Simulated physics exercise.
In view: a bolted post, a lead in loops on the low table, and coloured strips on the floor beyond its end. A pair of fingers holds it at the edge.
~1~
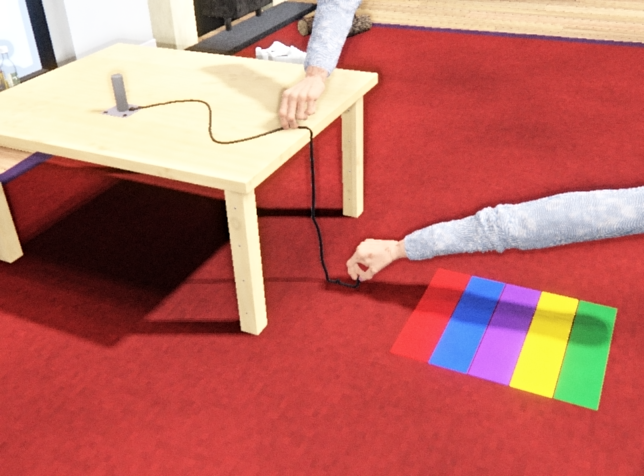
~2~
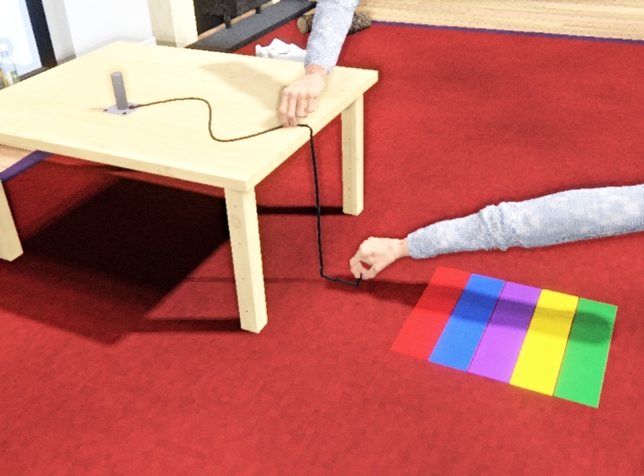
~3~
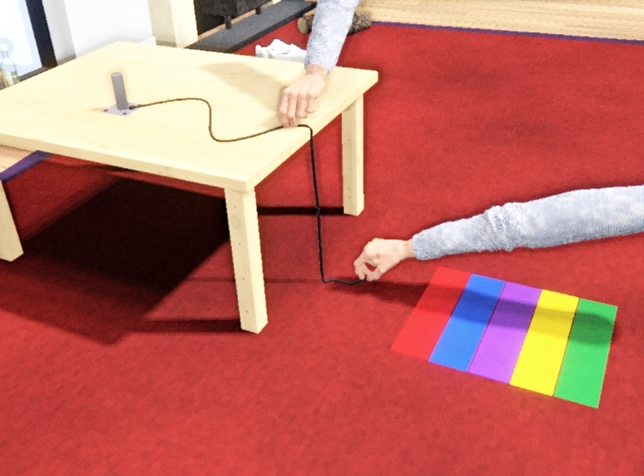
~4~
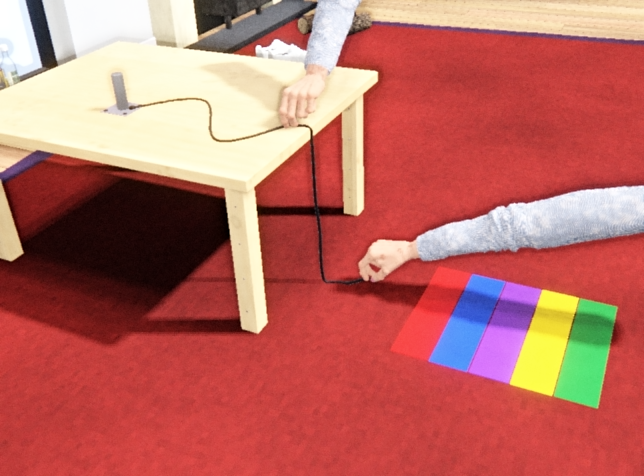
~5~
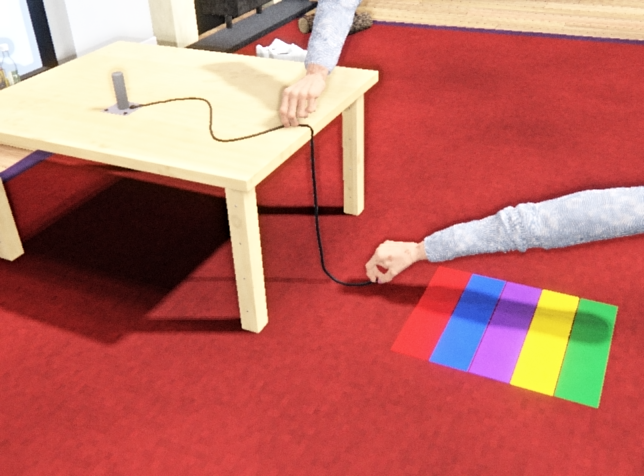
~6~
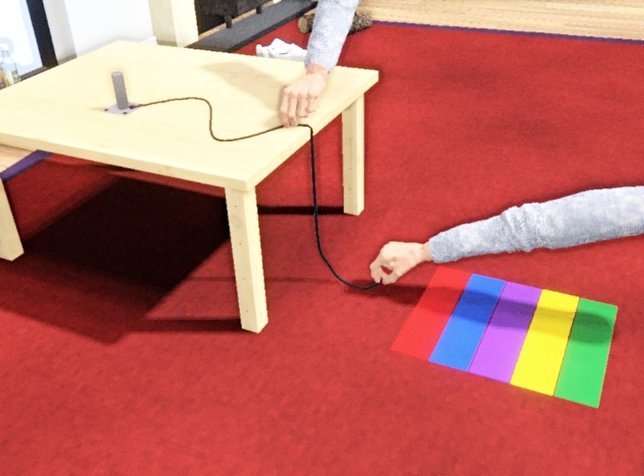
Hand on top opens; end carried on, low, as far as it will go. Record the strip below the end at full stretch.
Below the end: Green.
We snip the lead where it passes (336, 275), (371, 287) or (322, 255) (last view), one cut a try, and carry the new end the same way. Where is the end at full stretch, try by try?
Near (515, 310), (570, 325) and (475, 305).
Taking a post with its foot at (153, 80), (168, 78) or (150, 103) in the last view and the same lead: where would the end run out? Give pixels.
First try about (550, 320), second about (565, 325), third about (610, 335).
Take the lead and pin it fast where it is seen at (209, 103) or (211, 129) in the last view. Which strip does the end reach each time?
First try yellow, second try purple.
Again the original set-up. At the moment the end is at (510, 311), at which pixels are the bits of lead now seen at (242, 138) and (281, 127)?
Approx. (311, 151); approx. (326, 190).
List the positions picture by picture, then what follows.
End (358, 277); red (417, 340); blue (456, 350); purple (495, 361); yellow (537, 372); green (580, 384), in the first picture.
End (361, 276); lead through (164, 102) (210, 111) (227, 141) (302, 126) (317, 197) (321, 264), in the second picture.
End (366, 277), in the third picture.
End (370, 278); lead through (165, 102) (211, 112) (227, 141) (302, 126) (315, 197) (321, 265), in the fourth picture.
End (377, 279), in the fifth picture.
End (381, 280); lead through (165, 102) (211, 111) (227, 141) (303, 126) (315, 197) (327, 262), in the sixth picture.
Early on, end near (510, 311); over purple.
Midway, end near (560, 323); over yellow.
At the end of the slack, end near (589, 330); over green. The green one.
